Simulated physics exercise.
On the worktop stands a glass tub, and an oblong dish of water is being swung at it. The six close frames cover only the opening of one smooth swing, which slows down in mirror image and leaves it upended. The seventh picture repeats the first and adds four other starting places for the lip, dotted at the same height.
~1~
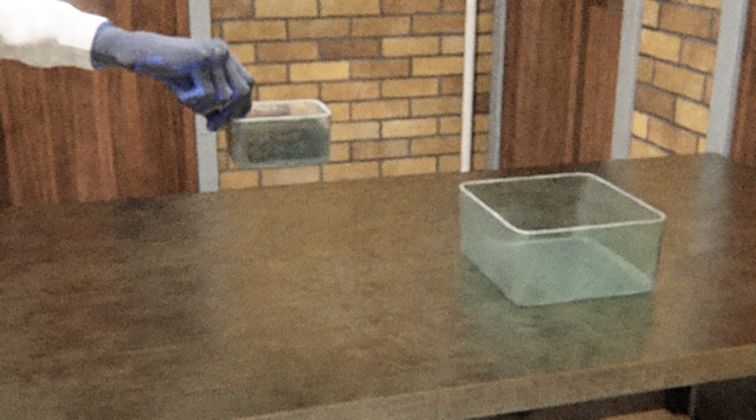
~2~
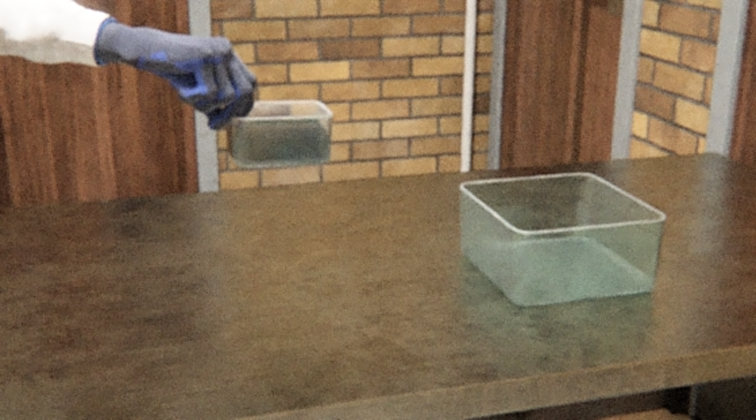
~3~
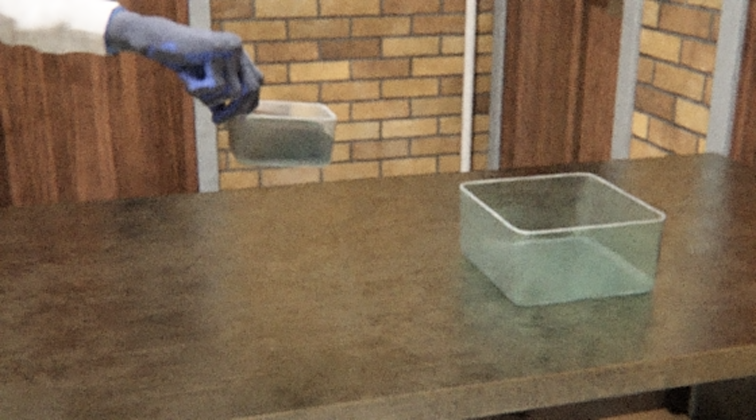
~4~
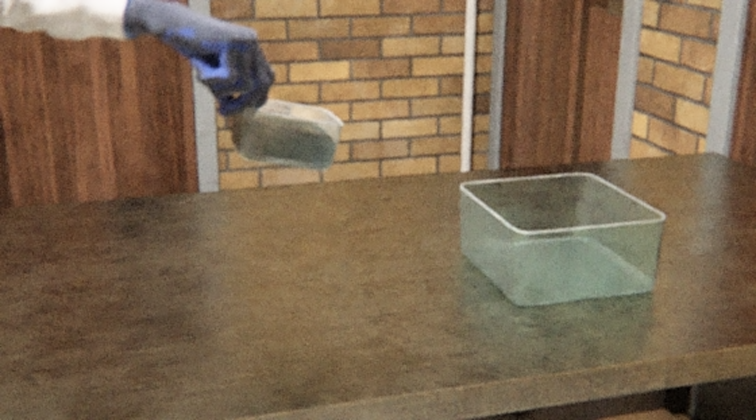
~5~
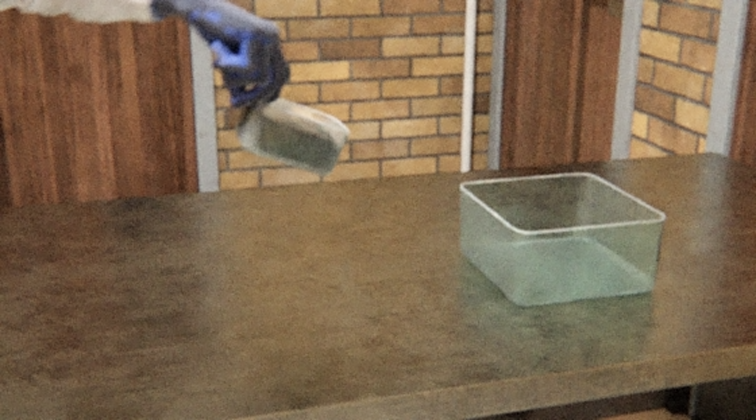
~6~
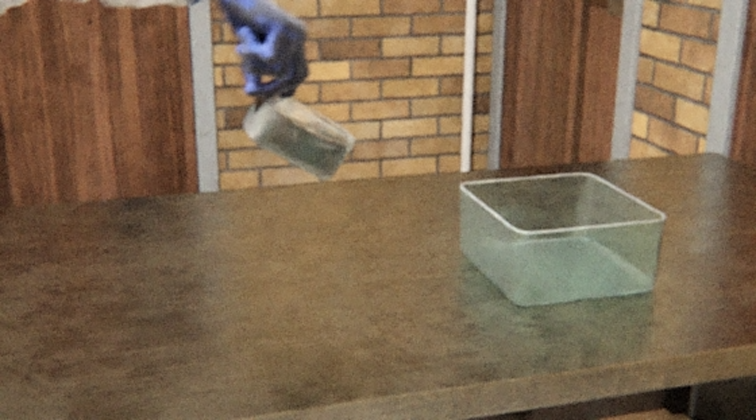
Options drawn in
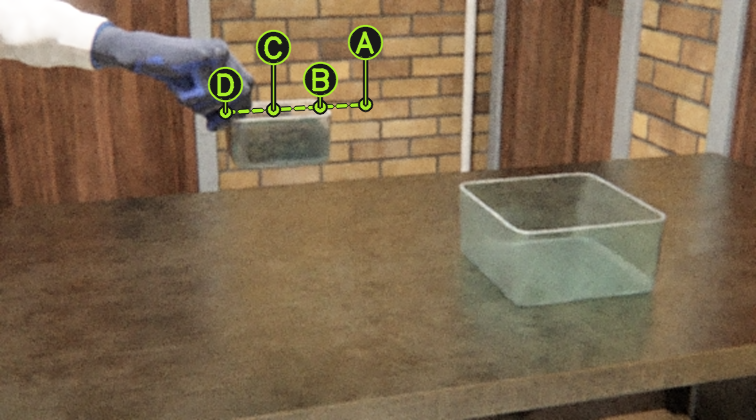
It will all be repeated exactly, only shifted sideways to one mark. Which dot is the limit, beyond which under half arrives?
Dot A.
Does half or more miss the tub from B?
Yes, it does.
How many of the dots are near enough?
One.
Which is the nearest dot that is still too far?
It is B.
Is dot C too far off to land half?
Yes, it does.
In lime, A at (365, 104); B at (320, 107); C at (273, 109); D at (225, 112).
If A is chosen, about 68 % lands in the tub, 24 % falls short and 8 % goes beside or beyond.
If B is chosen, about 5 % lands in the tub, 91 % falls short and 3 % goes beside or beyond.
If C is chosen, about 0 % lands in the tub, 95 % falls short and 5 % goes beside or beyond.
If D is chosen, about 0 % lands in the tub, 100 % falls short.
